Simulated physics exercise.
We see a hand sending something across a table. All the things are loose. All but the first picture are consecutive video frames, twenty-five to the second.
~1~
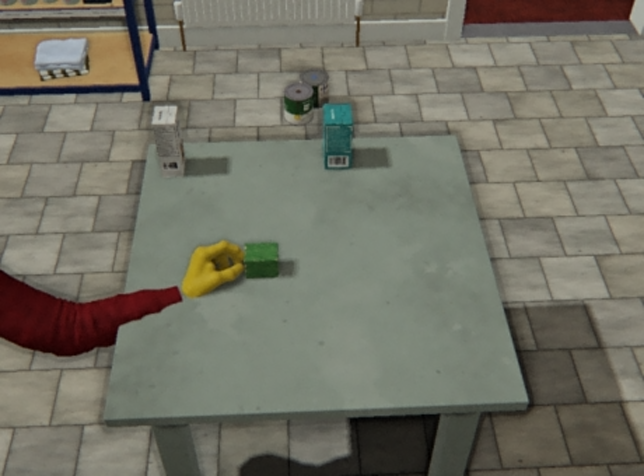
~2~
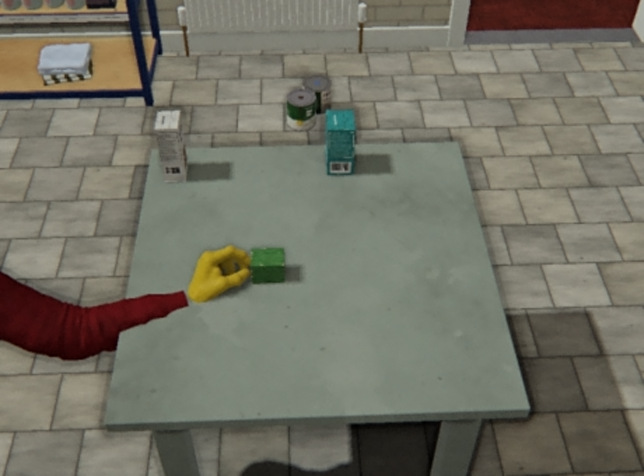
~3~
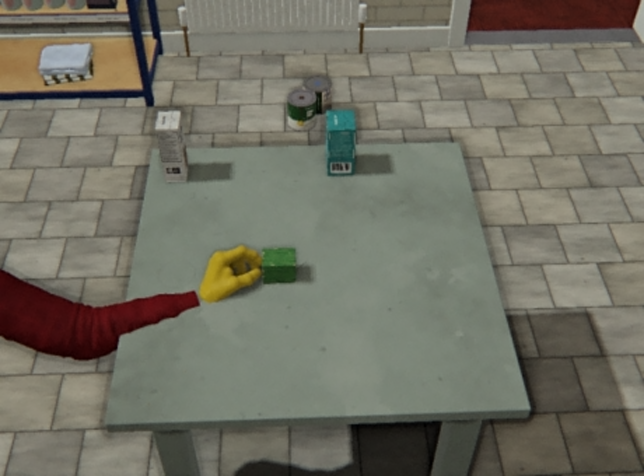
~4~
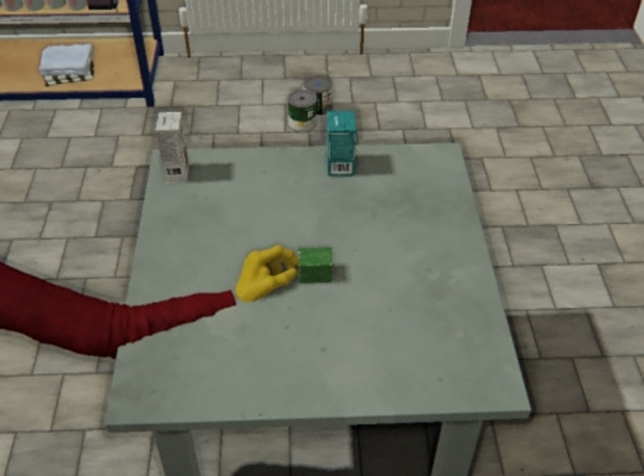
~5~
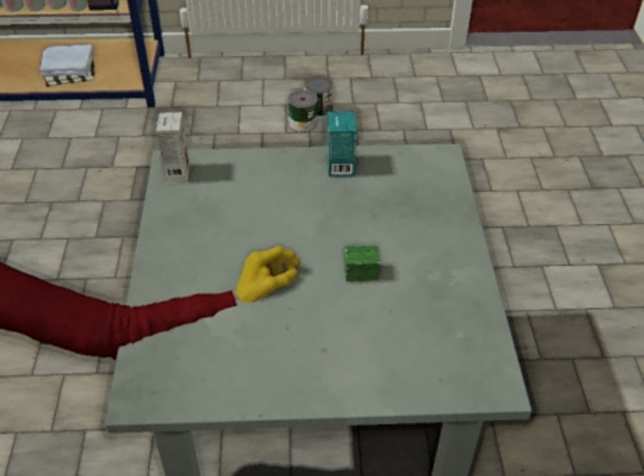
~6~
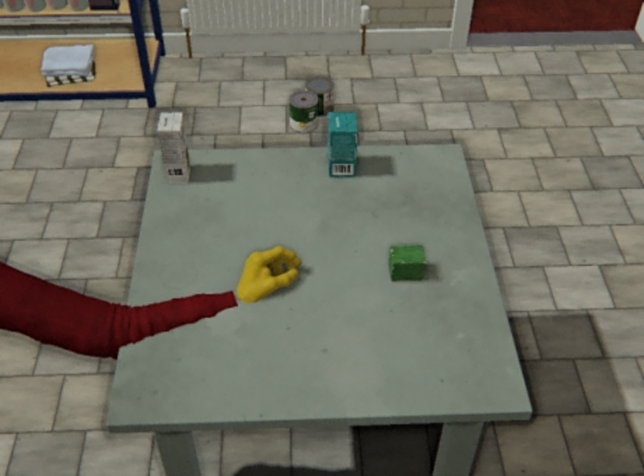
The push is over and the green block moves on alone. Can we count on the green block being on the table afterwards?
The green block goes over the edge.
Then, 0.20 s on from there, green block now off the table.
Then, 0.40 s on from there, things are still on the move.
Then, 0.60 s on from there, as before.
In the end, off the table, green block.
